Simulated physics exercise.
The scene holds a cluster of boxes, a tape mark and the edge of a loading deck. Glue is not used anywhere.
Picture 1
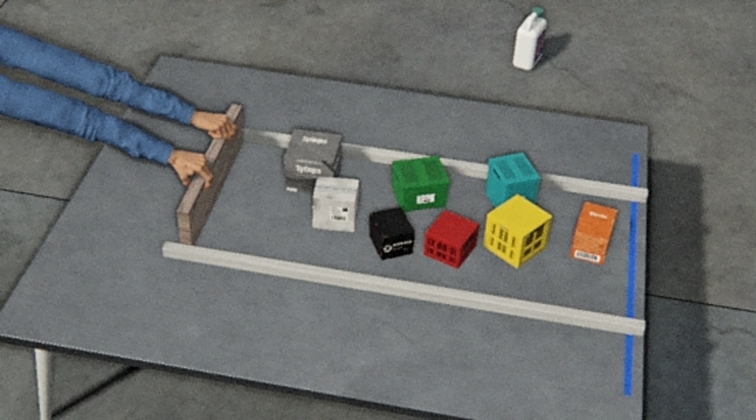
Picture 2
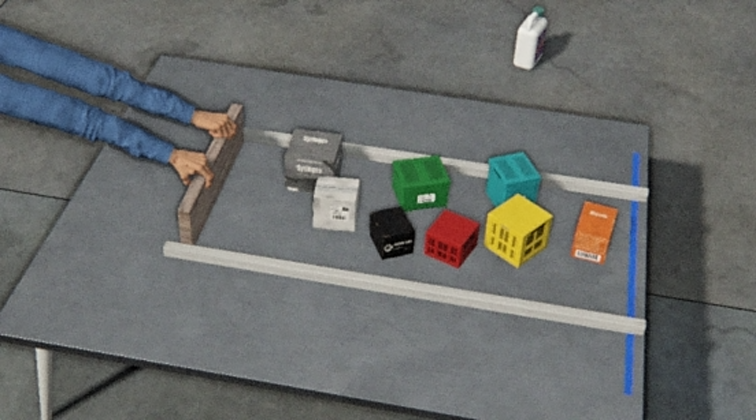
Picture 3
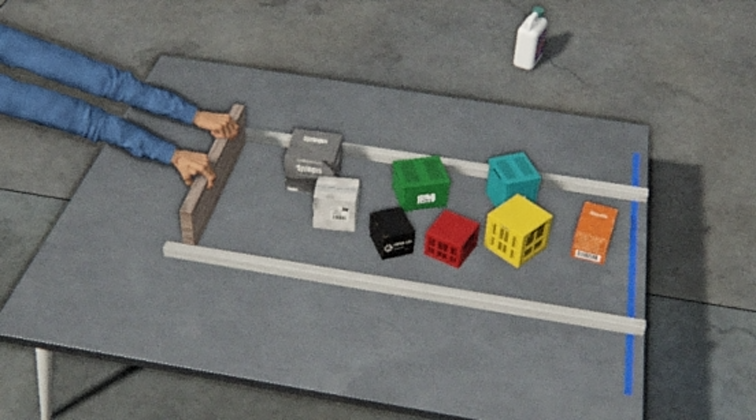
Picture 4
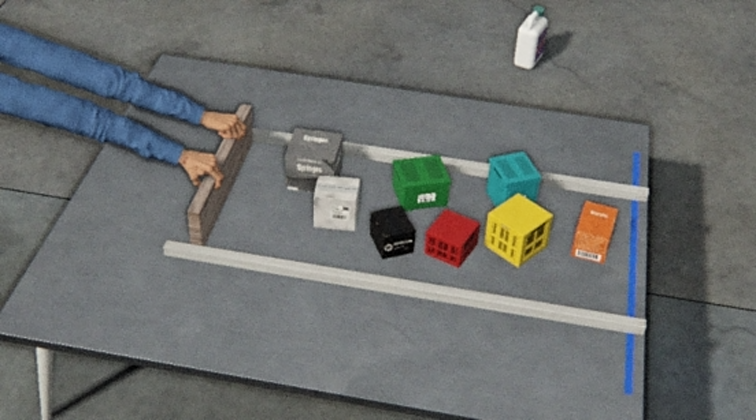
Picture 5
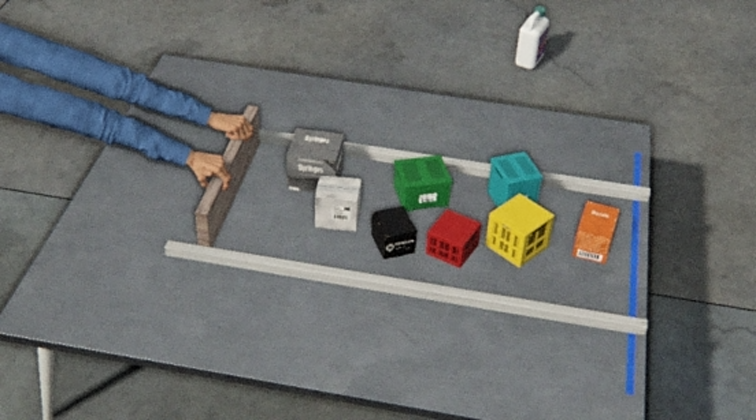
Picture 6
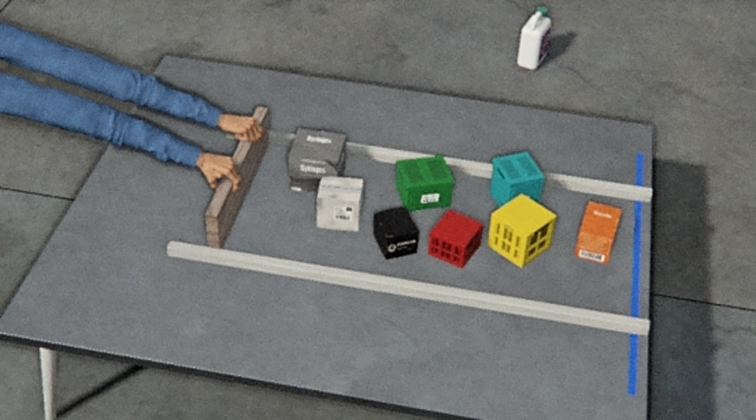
Two hands slowly slid a plank a short way to the right across a table between two pale rails, toward a cluster of colourful boxes and crates that stayed where they were.
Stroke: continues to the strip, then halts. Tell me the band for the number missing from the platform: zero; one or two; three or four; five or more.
The tally of falls will come to five or higher.
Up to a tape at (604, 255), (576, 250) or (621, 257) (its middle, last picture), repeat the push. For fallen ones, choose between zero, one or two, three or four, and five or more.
Place one: More than four; place two: Three to four; place three: At least five.
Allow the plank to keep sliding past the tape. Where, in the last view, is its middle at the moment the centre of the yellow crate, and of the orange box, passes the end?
Middle approx. at (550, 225), then approx. at (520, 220).
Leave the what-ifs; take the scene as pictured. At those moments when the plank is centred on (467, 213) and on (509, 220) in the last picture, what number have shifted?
Counting first: 8, next 8.
Soon after, none off yet; orange box at rest near (598, 233); yellow crate at rest near (522, 231); turquoise tote at rest near (516, 186).
Then, none off yet; orange box moved about its own width near (629, 234); yellow crate moved well along near (598, 247); turquoise tote moved well along near (624, 198).
At rest, the number that fall off is five or more; fallen, grey box, white parcel, black box, green tote, red crate, turquoise tote, yellow crate and orange box.
